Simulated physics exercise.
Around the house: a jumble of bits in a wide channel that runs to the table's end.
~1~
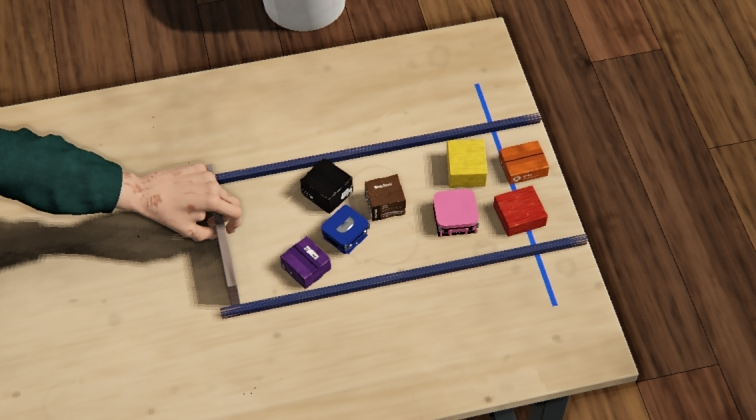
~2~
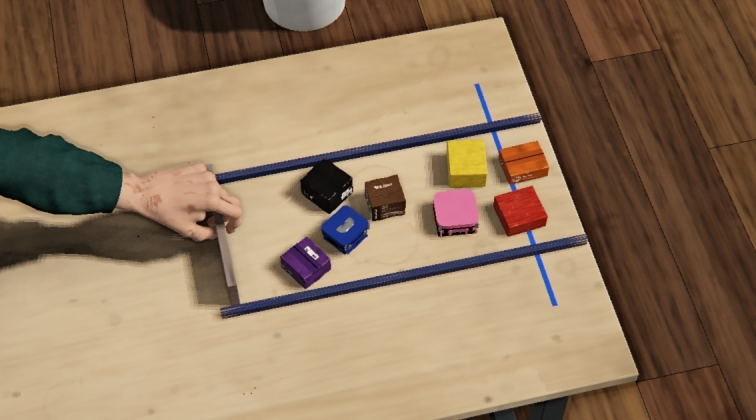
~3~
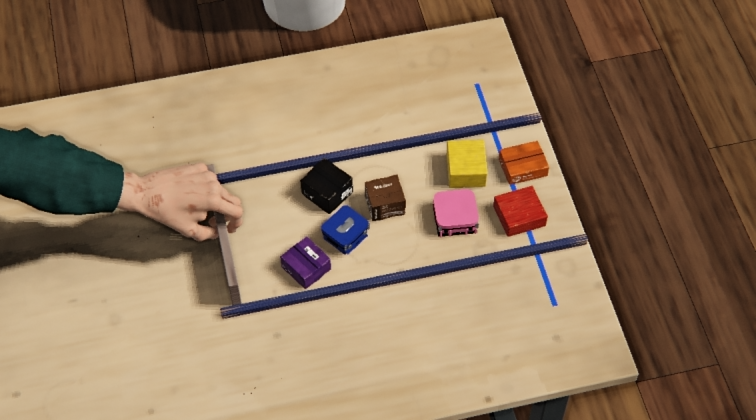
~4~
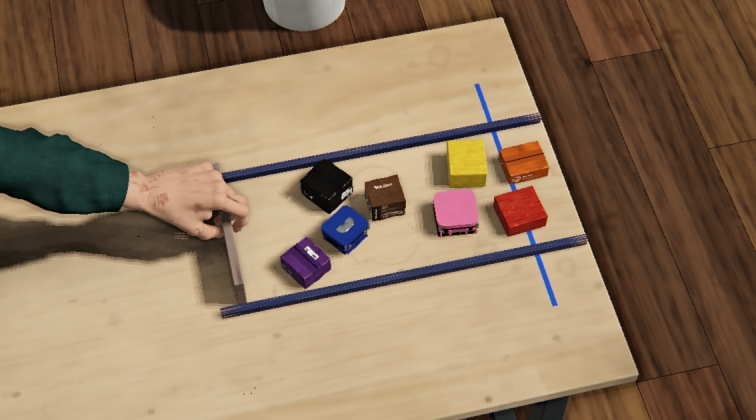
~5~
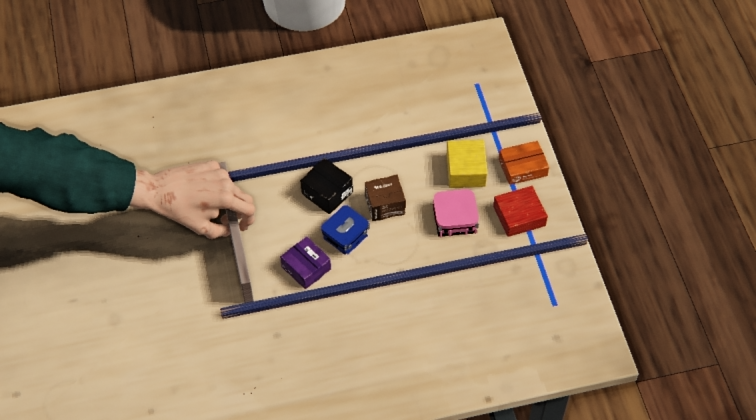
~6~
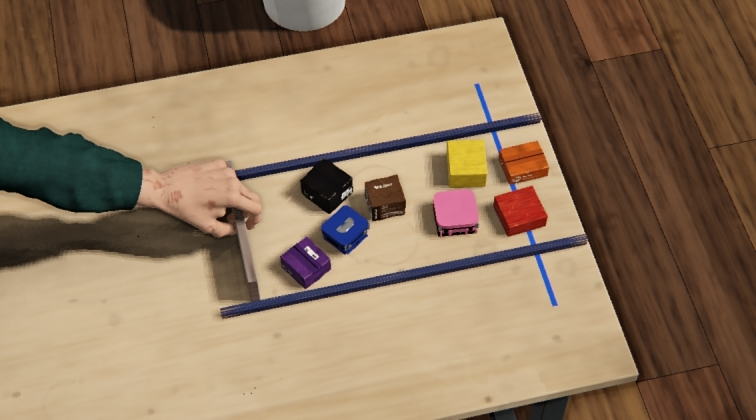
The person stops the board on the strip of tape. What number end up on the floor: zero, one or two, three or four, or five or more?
Here the number that fall off is three or four.
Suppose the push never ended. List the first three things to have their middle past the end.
They are the orange box, the red block, the yellow block.
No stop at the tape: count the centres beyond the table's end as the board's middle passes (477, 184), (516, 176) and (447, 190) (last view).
Place by place, 2, 4 and 0.
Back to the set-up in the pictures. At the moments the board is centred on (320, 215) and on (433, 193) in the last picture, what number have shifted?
At the one place 3, at the other 8.
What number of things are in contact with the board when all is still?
It touches 3.
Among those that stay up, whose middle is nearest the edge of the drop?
That is the brown box.
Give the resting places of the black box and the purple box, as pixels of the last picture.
The black box at (517, 135), the purple box at (547, 225).
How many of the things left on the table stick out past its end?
The number is 1.
A little later, none off yet; orange box at rest near (524, 163); red block at rest near (520, 211); yellow block at rest near (467, 164).
When it is over, the number that fall off is three or four; down, pink case, yellow block, red block and orange box.
